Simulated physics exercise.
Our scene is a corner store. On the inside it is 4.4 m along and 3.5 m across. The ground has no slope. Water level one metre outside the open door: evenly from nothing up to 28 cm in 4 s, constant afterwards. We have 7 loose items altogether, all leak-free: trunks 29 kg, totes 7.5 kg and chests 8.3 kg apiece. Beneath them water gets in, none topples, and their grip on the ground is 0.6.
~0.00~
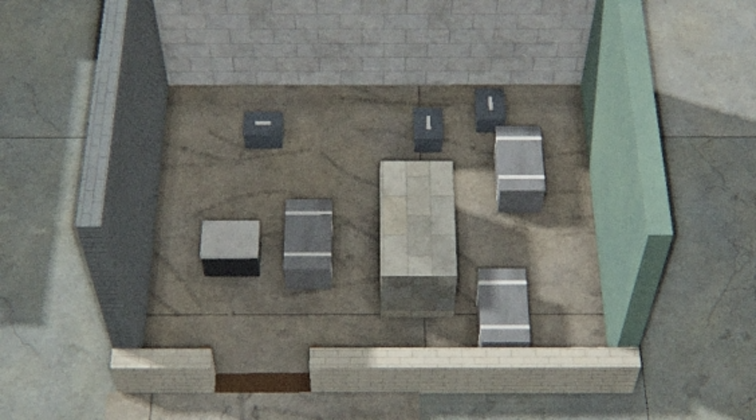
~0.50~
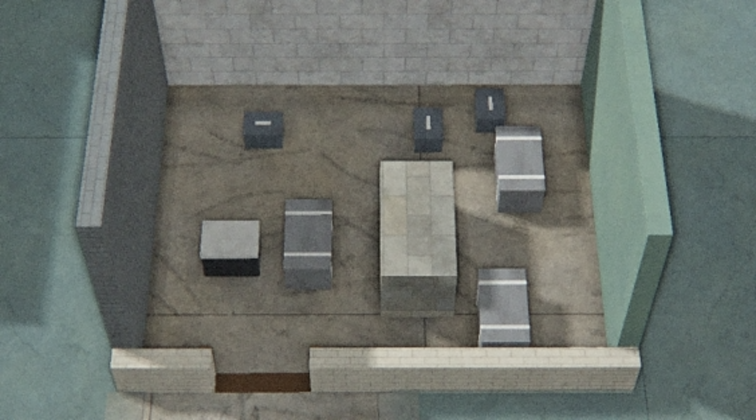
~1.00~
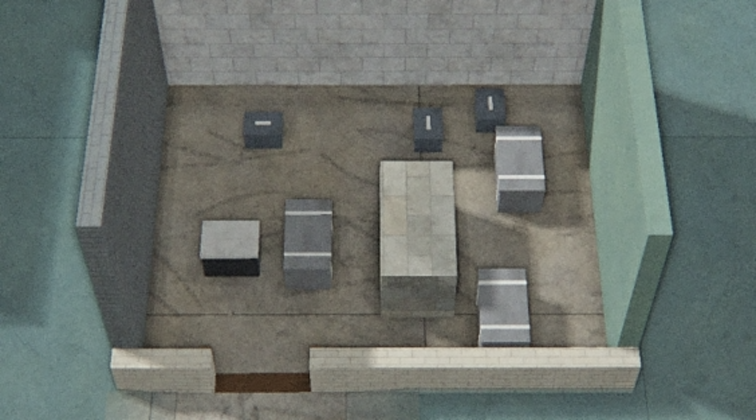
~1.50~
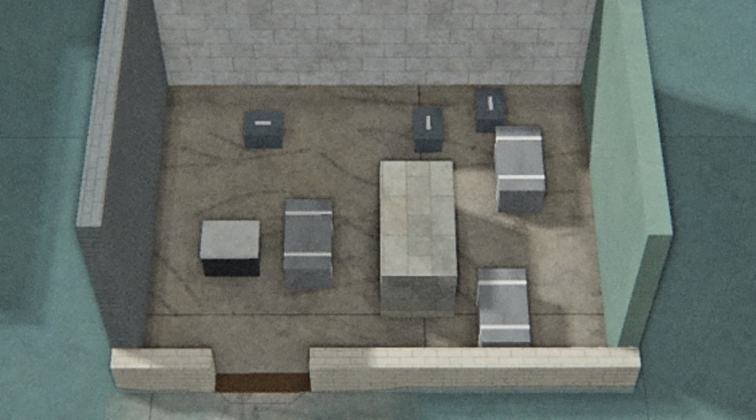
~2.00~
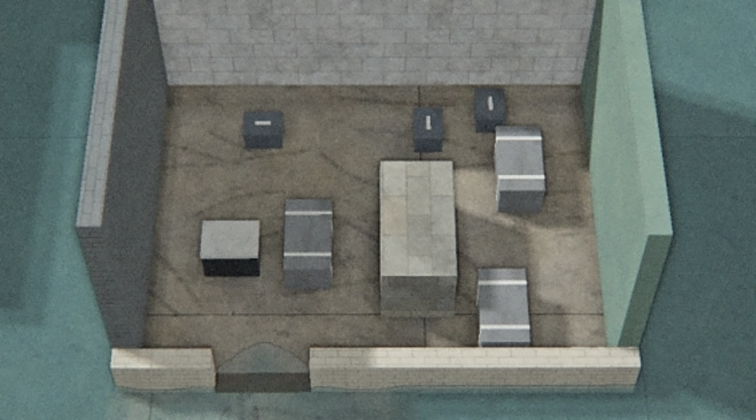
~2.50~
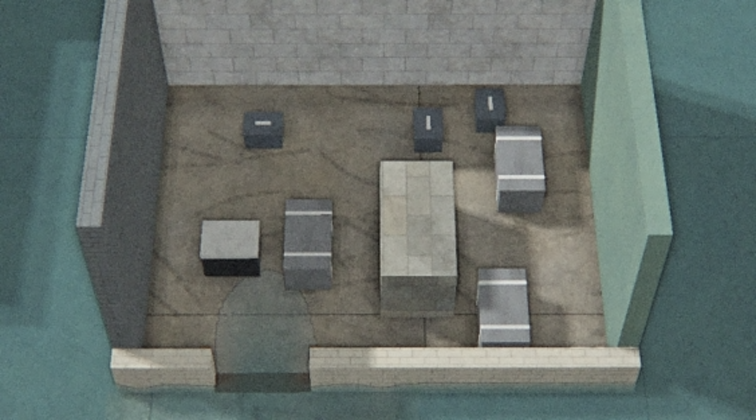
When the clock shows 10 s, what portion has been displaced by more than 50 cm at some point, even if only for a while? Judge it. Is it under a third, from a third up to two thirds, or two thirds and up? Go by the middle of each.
The portion should come out equal to or over two thirds.
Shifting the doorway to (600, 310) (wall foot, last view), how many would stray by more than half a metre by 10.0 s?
Then it comes to 4.
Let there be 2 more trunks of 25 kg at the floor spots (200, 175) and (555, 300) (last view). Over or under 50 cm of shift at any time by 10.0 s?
In turn: Over, under.
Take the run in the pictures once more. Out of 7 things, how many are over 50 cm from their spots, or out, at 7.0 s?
The count is 3.
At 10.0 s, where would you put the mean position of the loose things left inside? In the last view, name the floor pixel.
I'd put it close to (519, 193) in the last view.
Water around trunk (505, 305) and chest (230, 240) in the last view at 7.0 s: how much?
Close to 2 and 14 centimetres.
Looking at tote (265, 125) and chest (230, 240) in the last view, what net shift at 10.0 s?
The first is 300 cm from its start, the second 350 cm.
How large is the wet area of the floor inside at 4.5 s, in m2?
Somewhere about 6.5 m2, give or take.
After 3.5 s 0 of 7 are over 50 cm from their spots; 0 afloat.
After 4.5 s 1 of 7 are over 50 cm from their spots; 1 afloat.
After 7.0 s 3 of 7 are over 50 cm from their spots; 3 afloat.
After 10.0 s 6 of 7 are over 50 cm from their spots, and 6 have been at some point; 4 afloat.
